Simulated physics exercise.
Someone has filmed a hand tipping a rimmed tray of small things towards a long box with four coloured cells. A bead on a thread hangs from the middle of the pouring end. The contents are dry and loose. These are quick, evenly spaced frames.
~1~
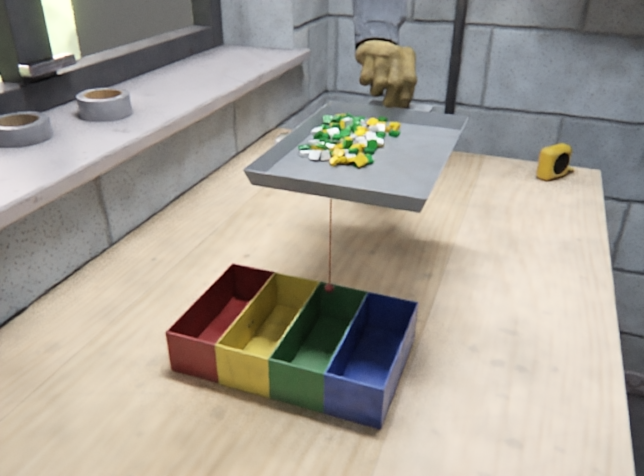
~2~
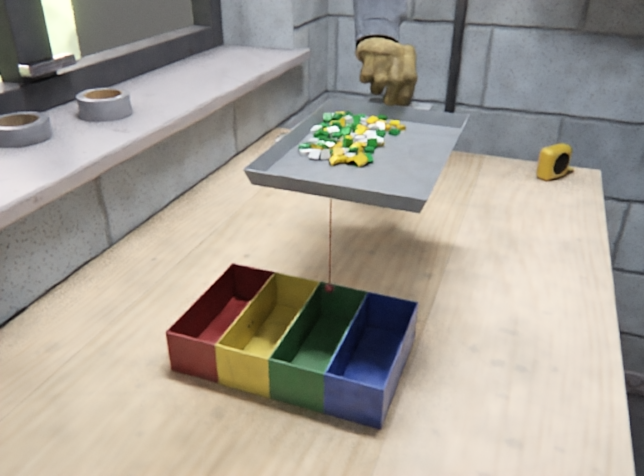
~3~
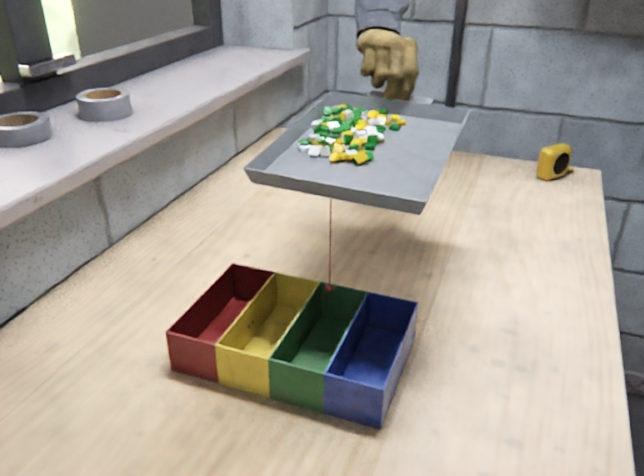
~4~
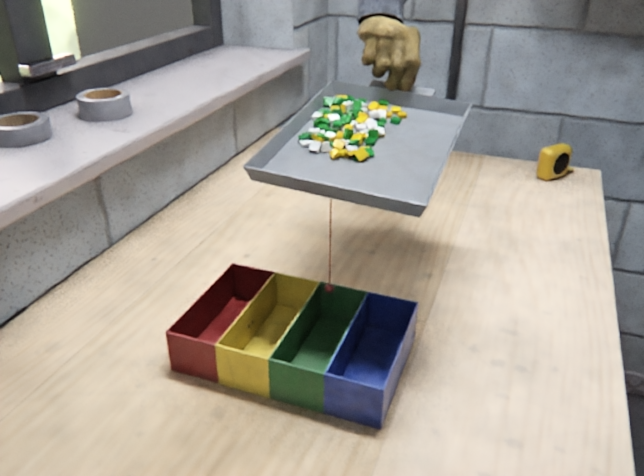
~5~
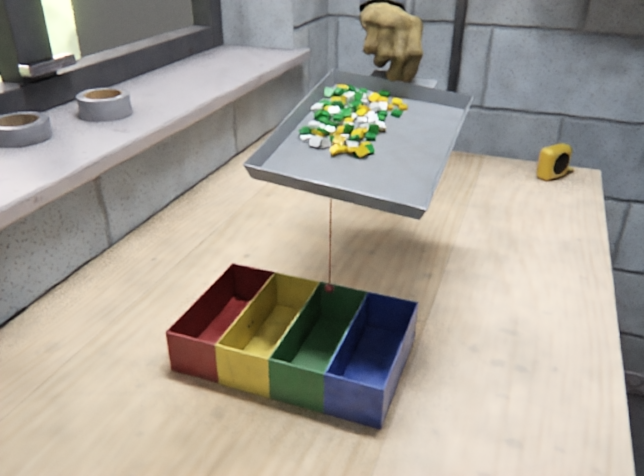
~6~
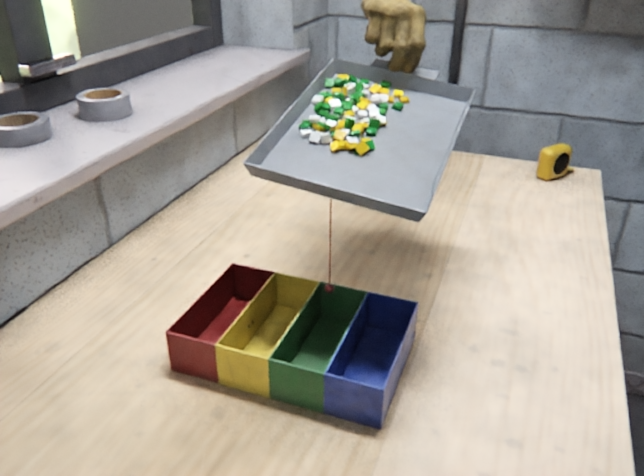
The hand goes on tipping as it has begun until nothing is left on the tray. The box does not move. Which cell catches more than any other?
The blue cell gets the most.
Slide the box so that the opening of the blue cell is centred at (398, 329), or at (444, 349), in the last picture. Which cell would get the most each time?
One: The blue cell. Two: The cell in green.
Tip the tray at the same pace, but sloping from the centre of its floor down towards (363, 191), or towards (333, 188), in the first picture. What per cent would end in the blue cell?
First some 40, then 10 per cent.
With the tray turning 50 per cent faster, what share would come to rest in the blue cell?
Close to 60 per cent.
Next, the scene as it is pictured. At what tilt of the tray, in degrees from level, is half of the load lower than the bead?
At about 95°.
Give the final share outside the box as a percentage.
Some 30 per cent.
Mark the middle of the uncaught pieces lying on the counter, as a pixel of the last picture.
Around (445, 375).
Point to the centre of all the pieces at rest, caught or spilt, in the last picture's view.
Around (393, 353).
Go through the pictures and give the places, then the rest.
In the first picture, corners of the pouring end at (251, 168) and (422, 195), level; middle of the load at (352, 137), mosaic tiles; bead on its thread at (329, 288); red cell at (192, 354); yellow cell at (243, 367); green cell at (296, 382); blue cell at (353, 397).
In the second picture, corners of the pouring end at (251, 168) and (422, 196), level; middle of the load at (352, 135).
In the third picture, corners of the pouring end at (251, 166) and (422, 198), tipped barely, lowest at the right corner; middle of the load at (352, 131).
In the fourth picture, corners of the pouring end at (251, 164) and (422, 201), tipped a little, lowest at the right corner; middle of the load at (353, 124).
In the fifth picture, corners of the pouring end at (251, 162) and (422, 204), tipped a little, lowest at the right corner; middle of the load at (353, 117).
In the sixth picture, corners of the pouring end at (251, 161) and (422, 207), tipped a little, lowest at the right corner; middle of the load at (354, 110); red cell at (192, 354); yellow cell at (243, 367); green cell at (296, 382); blue cell at (353, 397).
Soon, tray tipped steeply; nearly all on the tray; a small part falling or outside the box.
A while on, tray tipped right over; about a third on the tray; about a quarter in the blue cell; about a third falling or outside the box.
Towards the end, tray tipped past a quarter turn; about two thirds in the blue cell; a stray few in the green cell; about a third falling or outside the box.
Finally, tray tipped past a quarter turn; about two thirds in the blue cell; a stray few in the green cell; none in the yellow cell; none in the red cell; about a third outside the box.
